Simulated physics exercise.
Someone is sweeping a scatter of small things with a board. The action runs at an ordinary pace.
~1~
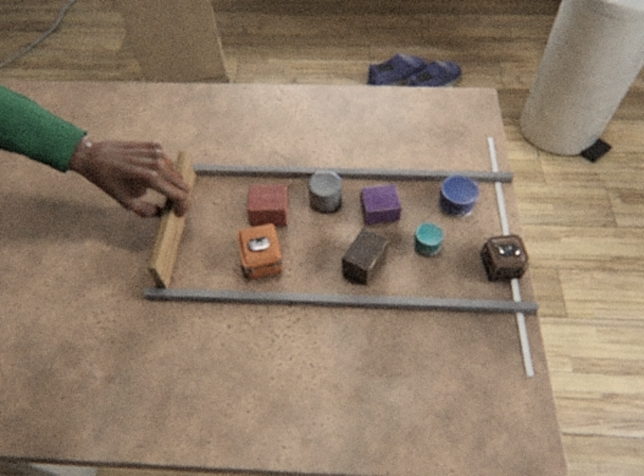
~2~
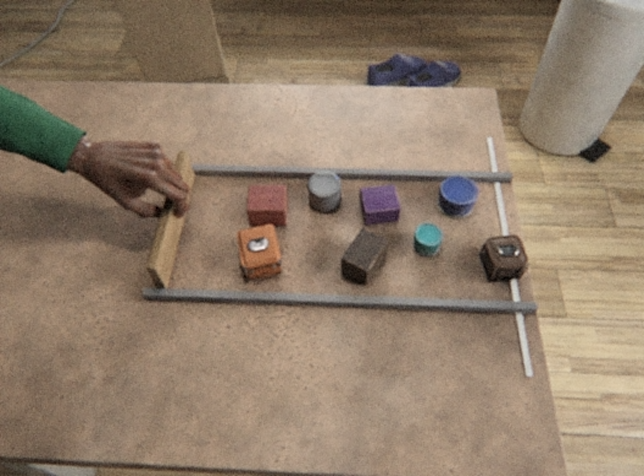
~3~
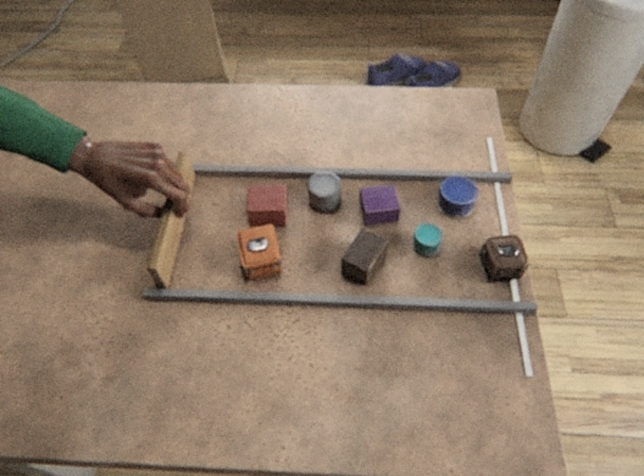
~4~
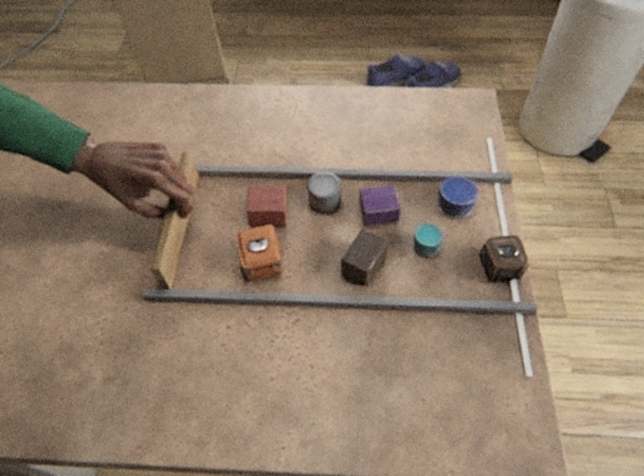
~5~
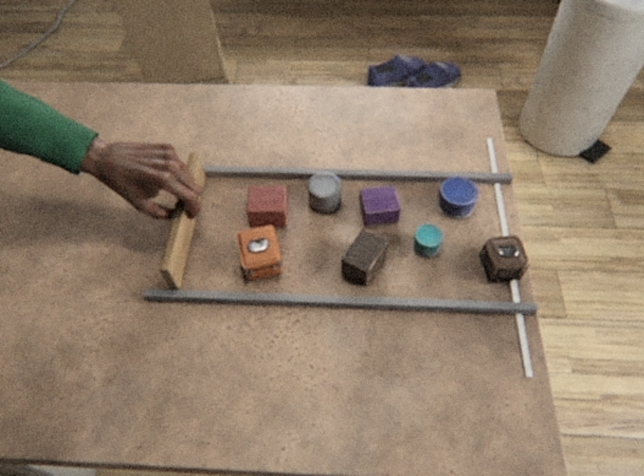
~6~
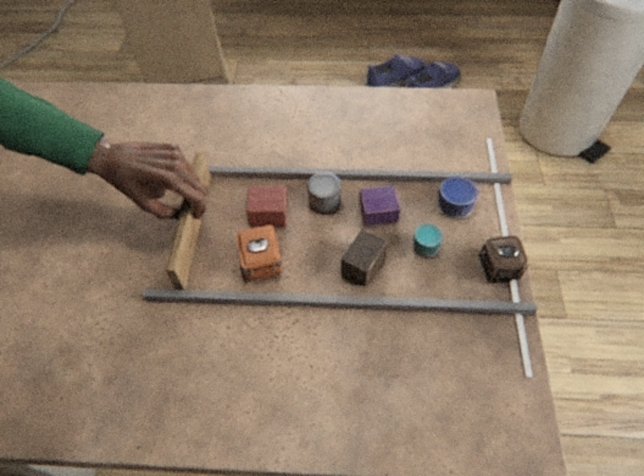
A hand slides a wooden board slightly right toward scattered blocks and pots between two rails.
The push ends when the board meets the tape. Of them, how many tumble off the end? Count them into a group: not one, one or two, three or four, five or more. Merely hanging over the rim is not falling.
Group: Five or more.
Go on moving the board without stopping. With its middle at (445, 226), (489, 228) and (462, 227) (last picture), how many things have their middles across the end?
Respectively, 2, 5 and 2.
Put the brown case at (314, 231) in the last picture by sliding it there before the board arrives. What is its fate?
In that case it plunges.
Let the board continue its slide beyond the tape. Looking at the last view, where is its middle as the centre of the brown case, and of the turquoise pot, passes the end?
For the brown case at (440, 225), for the turquoise pot at (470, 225).
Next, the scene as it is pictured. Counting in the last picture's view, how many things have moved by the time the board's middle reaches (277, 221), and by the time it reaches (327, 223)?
That gives 3 for the first and 5 for the second.
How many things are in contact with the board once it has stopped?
In total, 3.
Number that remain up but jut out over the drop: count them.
The number is 3.
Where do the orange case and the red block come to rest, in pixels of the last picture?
Result: One about (534, 265), other about (525, 215).
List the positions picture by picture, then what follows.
Brown case (504, 258); blue pot (458, 197); turquoise pot (428, 239); board (174, 217); tape (507, 239), in the first frame.
Blue pot (457, 197); black block (364, 256), in the second frame.
Turquoise pot (428, 240); grey lid (325, 192), in the third frame.
Brown case (503, 259); orange case (260, 253), in the fourth frame.
Blue pot (457, 198); red block (268, 206), in the fifth frame.
Brown case (503, 259); blue pot (457, 198); turquoise pot (427, 241); board (190, 219); tape (506, 240), in the sixth frame.
Soon after, none off yet; brown case at rest near (503, 259); blue pot at rest near (457, 198); turquoise pot at rest near (427, 241).
Then, none off yet; brown case at rest near (503, 259); blue pot at rest near (460, 198); turquoise pot moved about its own width near (448, 240).
Further on, none off yet; brown case moved about its own width near (538, 260); blue pot tipped well over near (539, 206); turquoise pot moved well along near (501, 233).
At rest, the number that fall off is five or more; fallen, black block, purple block, turquoise pot, blue pot and brown case.
